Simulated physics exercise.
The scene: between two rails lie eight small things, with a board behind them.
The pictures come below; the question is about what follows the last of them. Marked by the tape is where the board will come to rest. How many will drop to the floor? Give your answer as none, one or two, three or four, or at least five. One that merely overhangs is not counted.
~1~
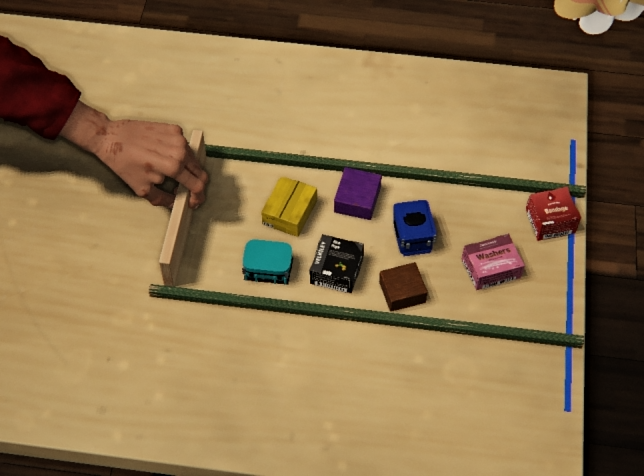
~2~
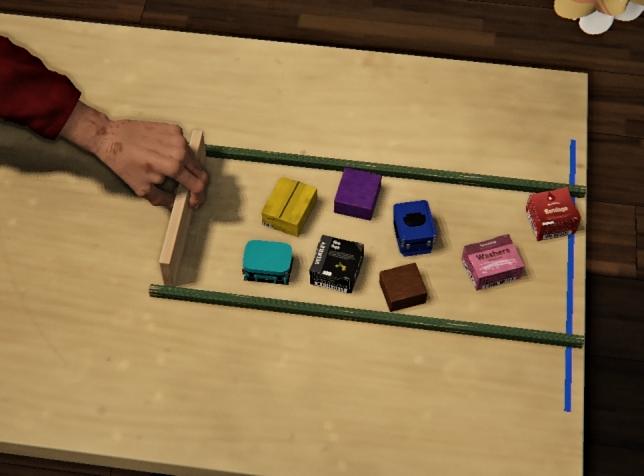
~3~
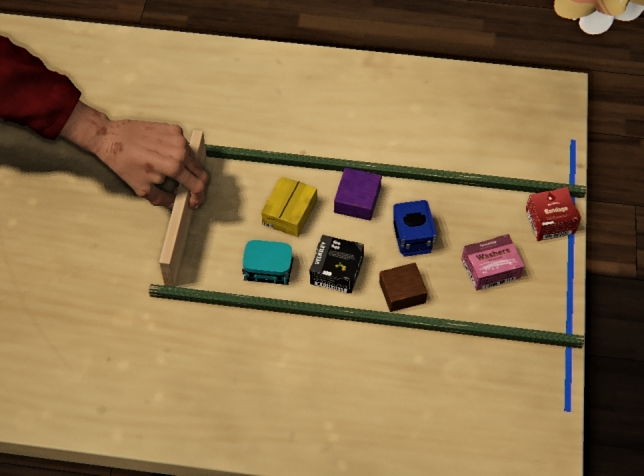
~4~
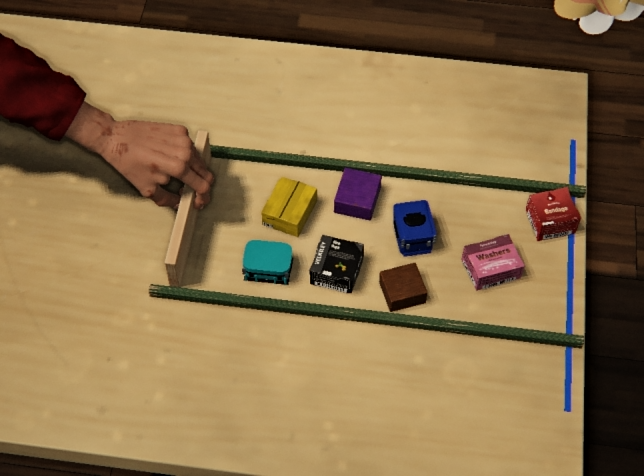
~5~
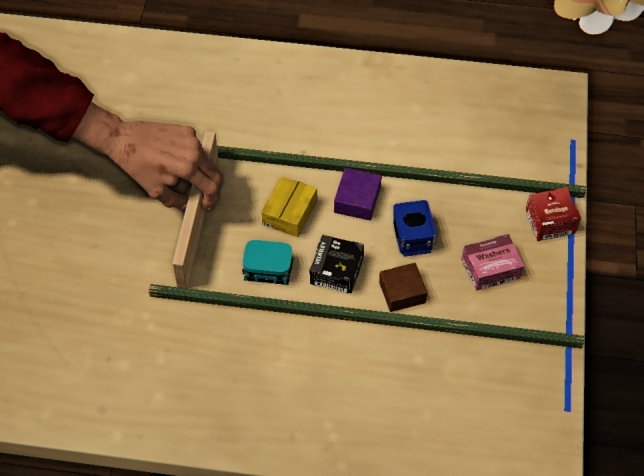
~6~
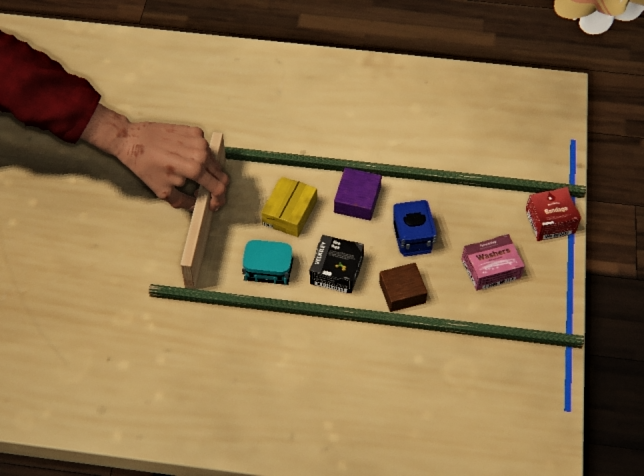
The count is at least five.
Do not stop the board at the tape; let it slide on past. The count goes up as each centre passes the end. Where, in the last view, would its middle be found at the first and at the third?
I'd say close to (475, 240), and after that close to (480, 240).
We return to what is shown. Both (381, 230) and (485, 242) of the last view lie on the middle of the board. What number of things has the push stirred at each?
At the first point the count is 7, at the second it's 8.
A little later, none off yet; red box at rest near (553, 214); pink box at rest near (492, 262); blue case shifted about its own width near (441, 231).
When it is over, the number that fall off is five or more; down, turquoise case, yellow box, black box, purple block, brown block, blue case, pink box and red box.
